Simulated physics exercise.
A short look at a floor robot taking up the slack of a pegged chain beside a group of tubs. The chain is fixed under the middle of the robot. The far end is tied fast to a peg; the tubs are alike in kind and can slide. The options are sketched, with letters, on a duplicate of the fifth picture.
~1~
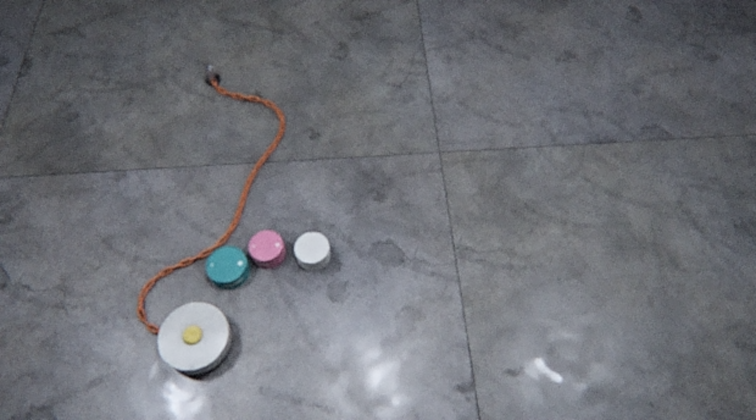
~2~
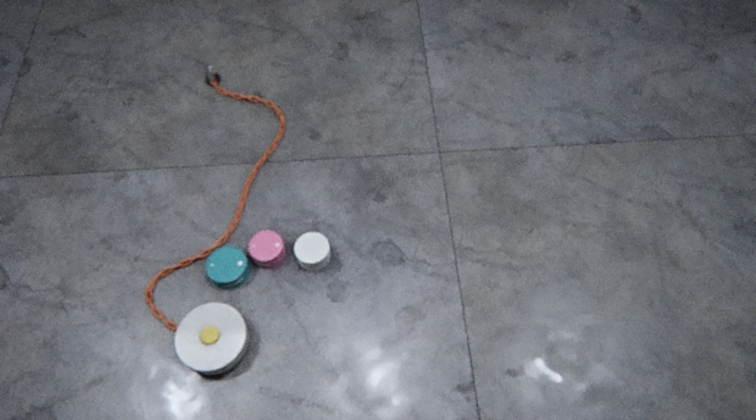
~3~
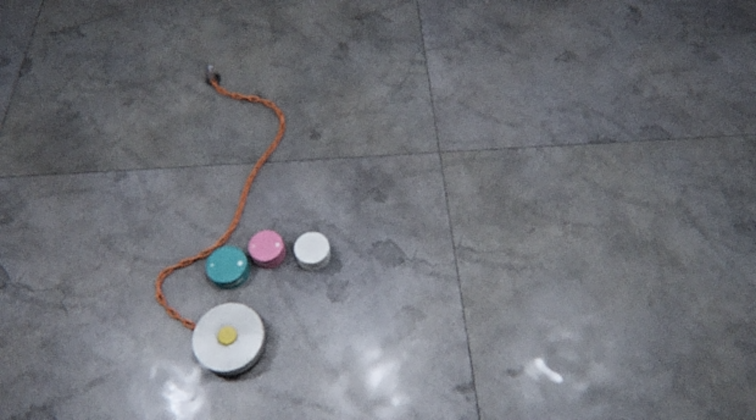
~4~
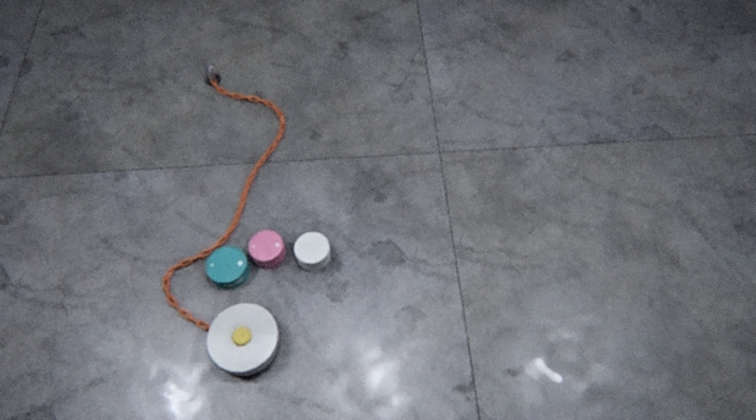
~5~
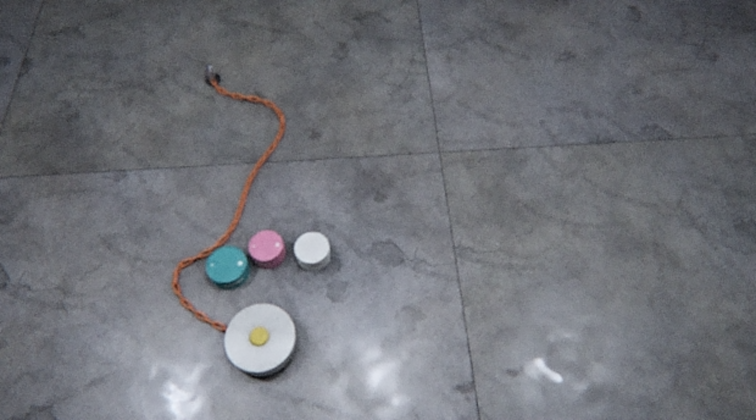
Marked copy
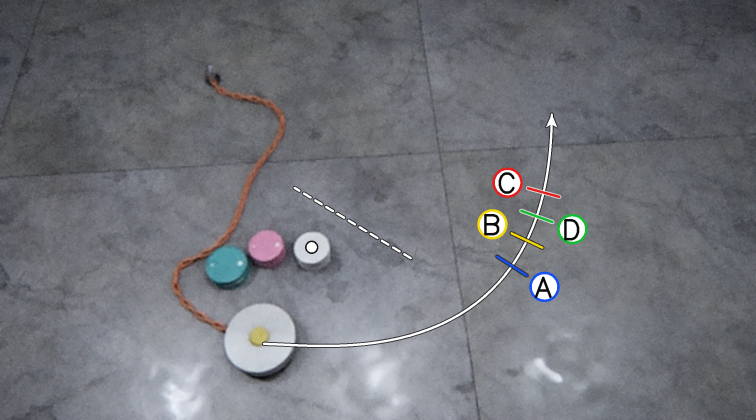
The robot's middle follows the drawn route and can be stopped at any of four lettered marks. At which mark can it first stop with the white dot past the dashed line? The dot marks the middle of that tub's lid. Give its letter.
Up to mark B.
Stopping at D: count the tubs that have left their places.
Three.
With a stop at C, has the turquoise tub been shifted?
By then, yes.
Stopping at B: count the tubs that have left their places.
By then, three.
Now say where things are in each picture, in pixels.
The first picture shows robot (196, 339); peg (211, 74); turquoise tub (228, 268).
The second picture shows robot (213, 339); white tub (313, 251).
The third picture shows robot (230, 339); turquoise tub (228, 268).
The fourth picture shows robot (245, 340); white tub (313, 251).
The fifth picture shows robot (262, 340); turquoise tub (228, 268); pink tub (267, 250); white tub (313, 251).
On the marked copy, A at (512, 266); B at (527, 240); C at (544, 193); D at (537, 216); the dashed line at (351, 222); the route from (264, 344) via (499, 283) to (552, 114); the white dot at (312, 247).
Taking B. A third of the way, robot (376, 339); white tub (313, 251).
Two thirds of the way, robot (478, 299); turquoise tub (275, 226); pink tub (311, 222); white tub (315, 252).
When it is over, robot (529, 235); turquoise tub (303, 191); pink tub (334, 202); white tub (362, 217); the dot on the white tub is over the dashed line.
As for the rest, A leaves the dotted tub short, at (345, 230); C does it too, but is farther than needed; D does it too, but is farther than needed.
